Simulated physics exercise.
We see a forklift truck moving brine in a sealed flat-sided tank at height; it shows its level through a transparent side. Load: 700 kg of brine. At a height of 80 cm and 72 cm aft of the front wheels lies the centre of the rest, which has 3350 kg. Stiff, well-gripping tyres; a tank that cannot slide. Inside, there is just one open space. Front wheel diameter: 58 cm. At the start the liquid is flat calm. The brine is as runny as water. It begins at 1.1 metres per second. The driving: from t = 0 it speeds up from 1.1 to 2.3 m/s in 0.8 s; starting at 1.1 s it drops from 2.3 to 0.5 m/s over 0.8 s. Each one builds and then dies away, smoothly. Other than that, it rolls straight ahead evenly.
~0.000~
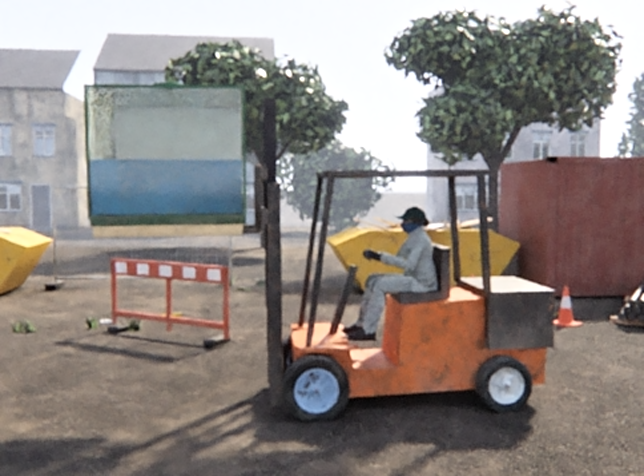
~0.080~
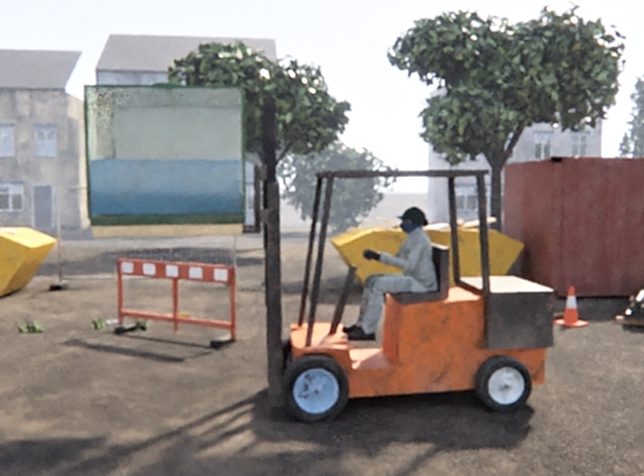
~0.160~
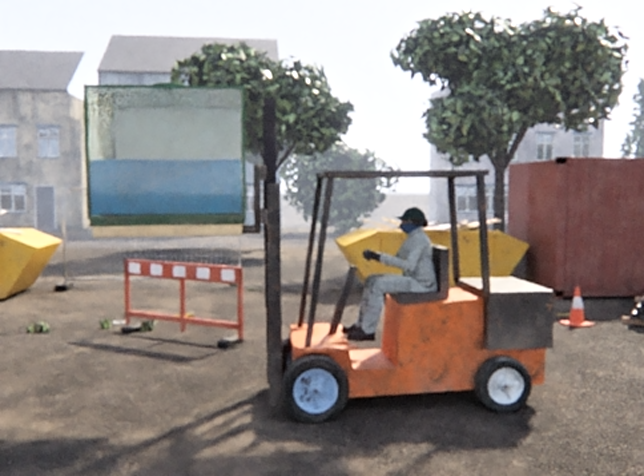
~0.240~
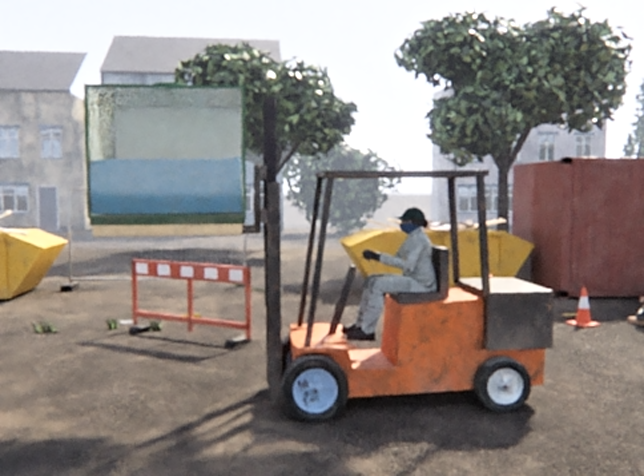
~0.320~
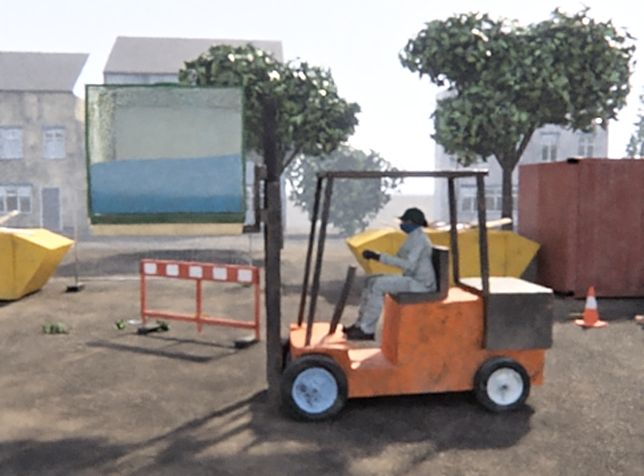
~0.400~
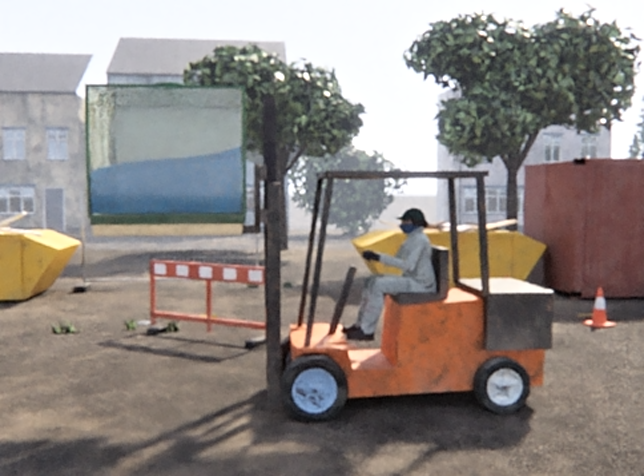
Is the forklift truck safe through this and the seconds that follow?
Eventually the forklift truck comes up, then drops.
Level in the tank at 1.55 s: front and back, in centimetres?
Front level 72 cm, back level 20 cm.
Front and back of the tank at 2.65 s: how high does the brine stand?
The level sits near 20 cm in front and near 78 cm behind.
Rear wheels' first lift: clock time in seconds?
It happens at roughly 1.55 s on the clock.
By 1.55 s the lean is 1° nose down, the rear 2 cm in the air; the liquid stands 20 cm at the back and 72 cm at the front.
By 1.90 s the lean is 3° nose down, the rear 7 cm in the air; the liquid stands 14 cm at the back and 63 cm at the front.
By 2.65 s the lean is 1° nose down, wheels down; the liquid stands 79 cm at the back and 20 cm at the front.
By 4.89 s all wheels are down again; the highest lift was 7 cm and the largest lean 3°.
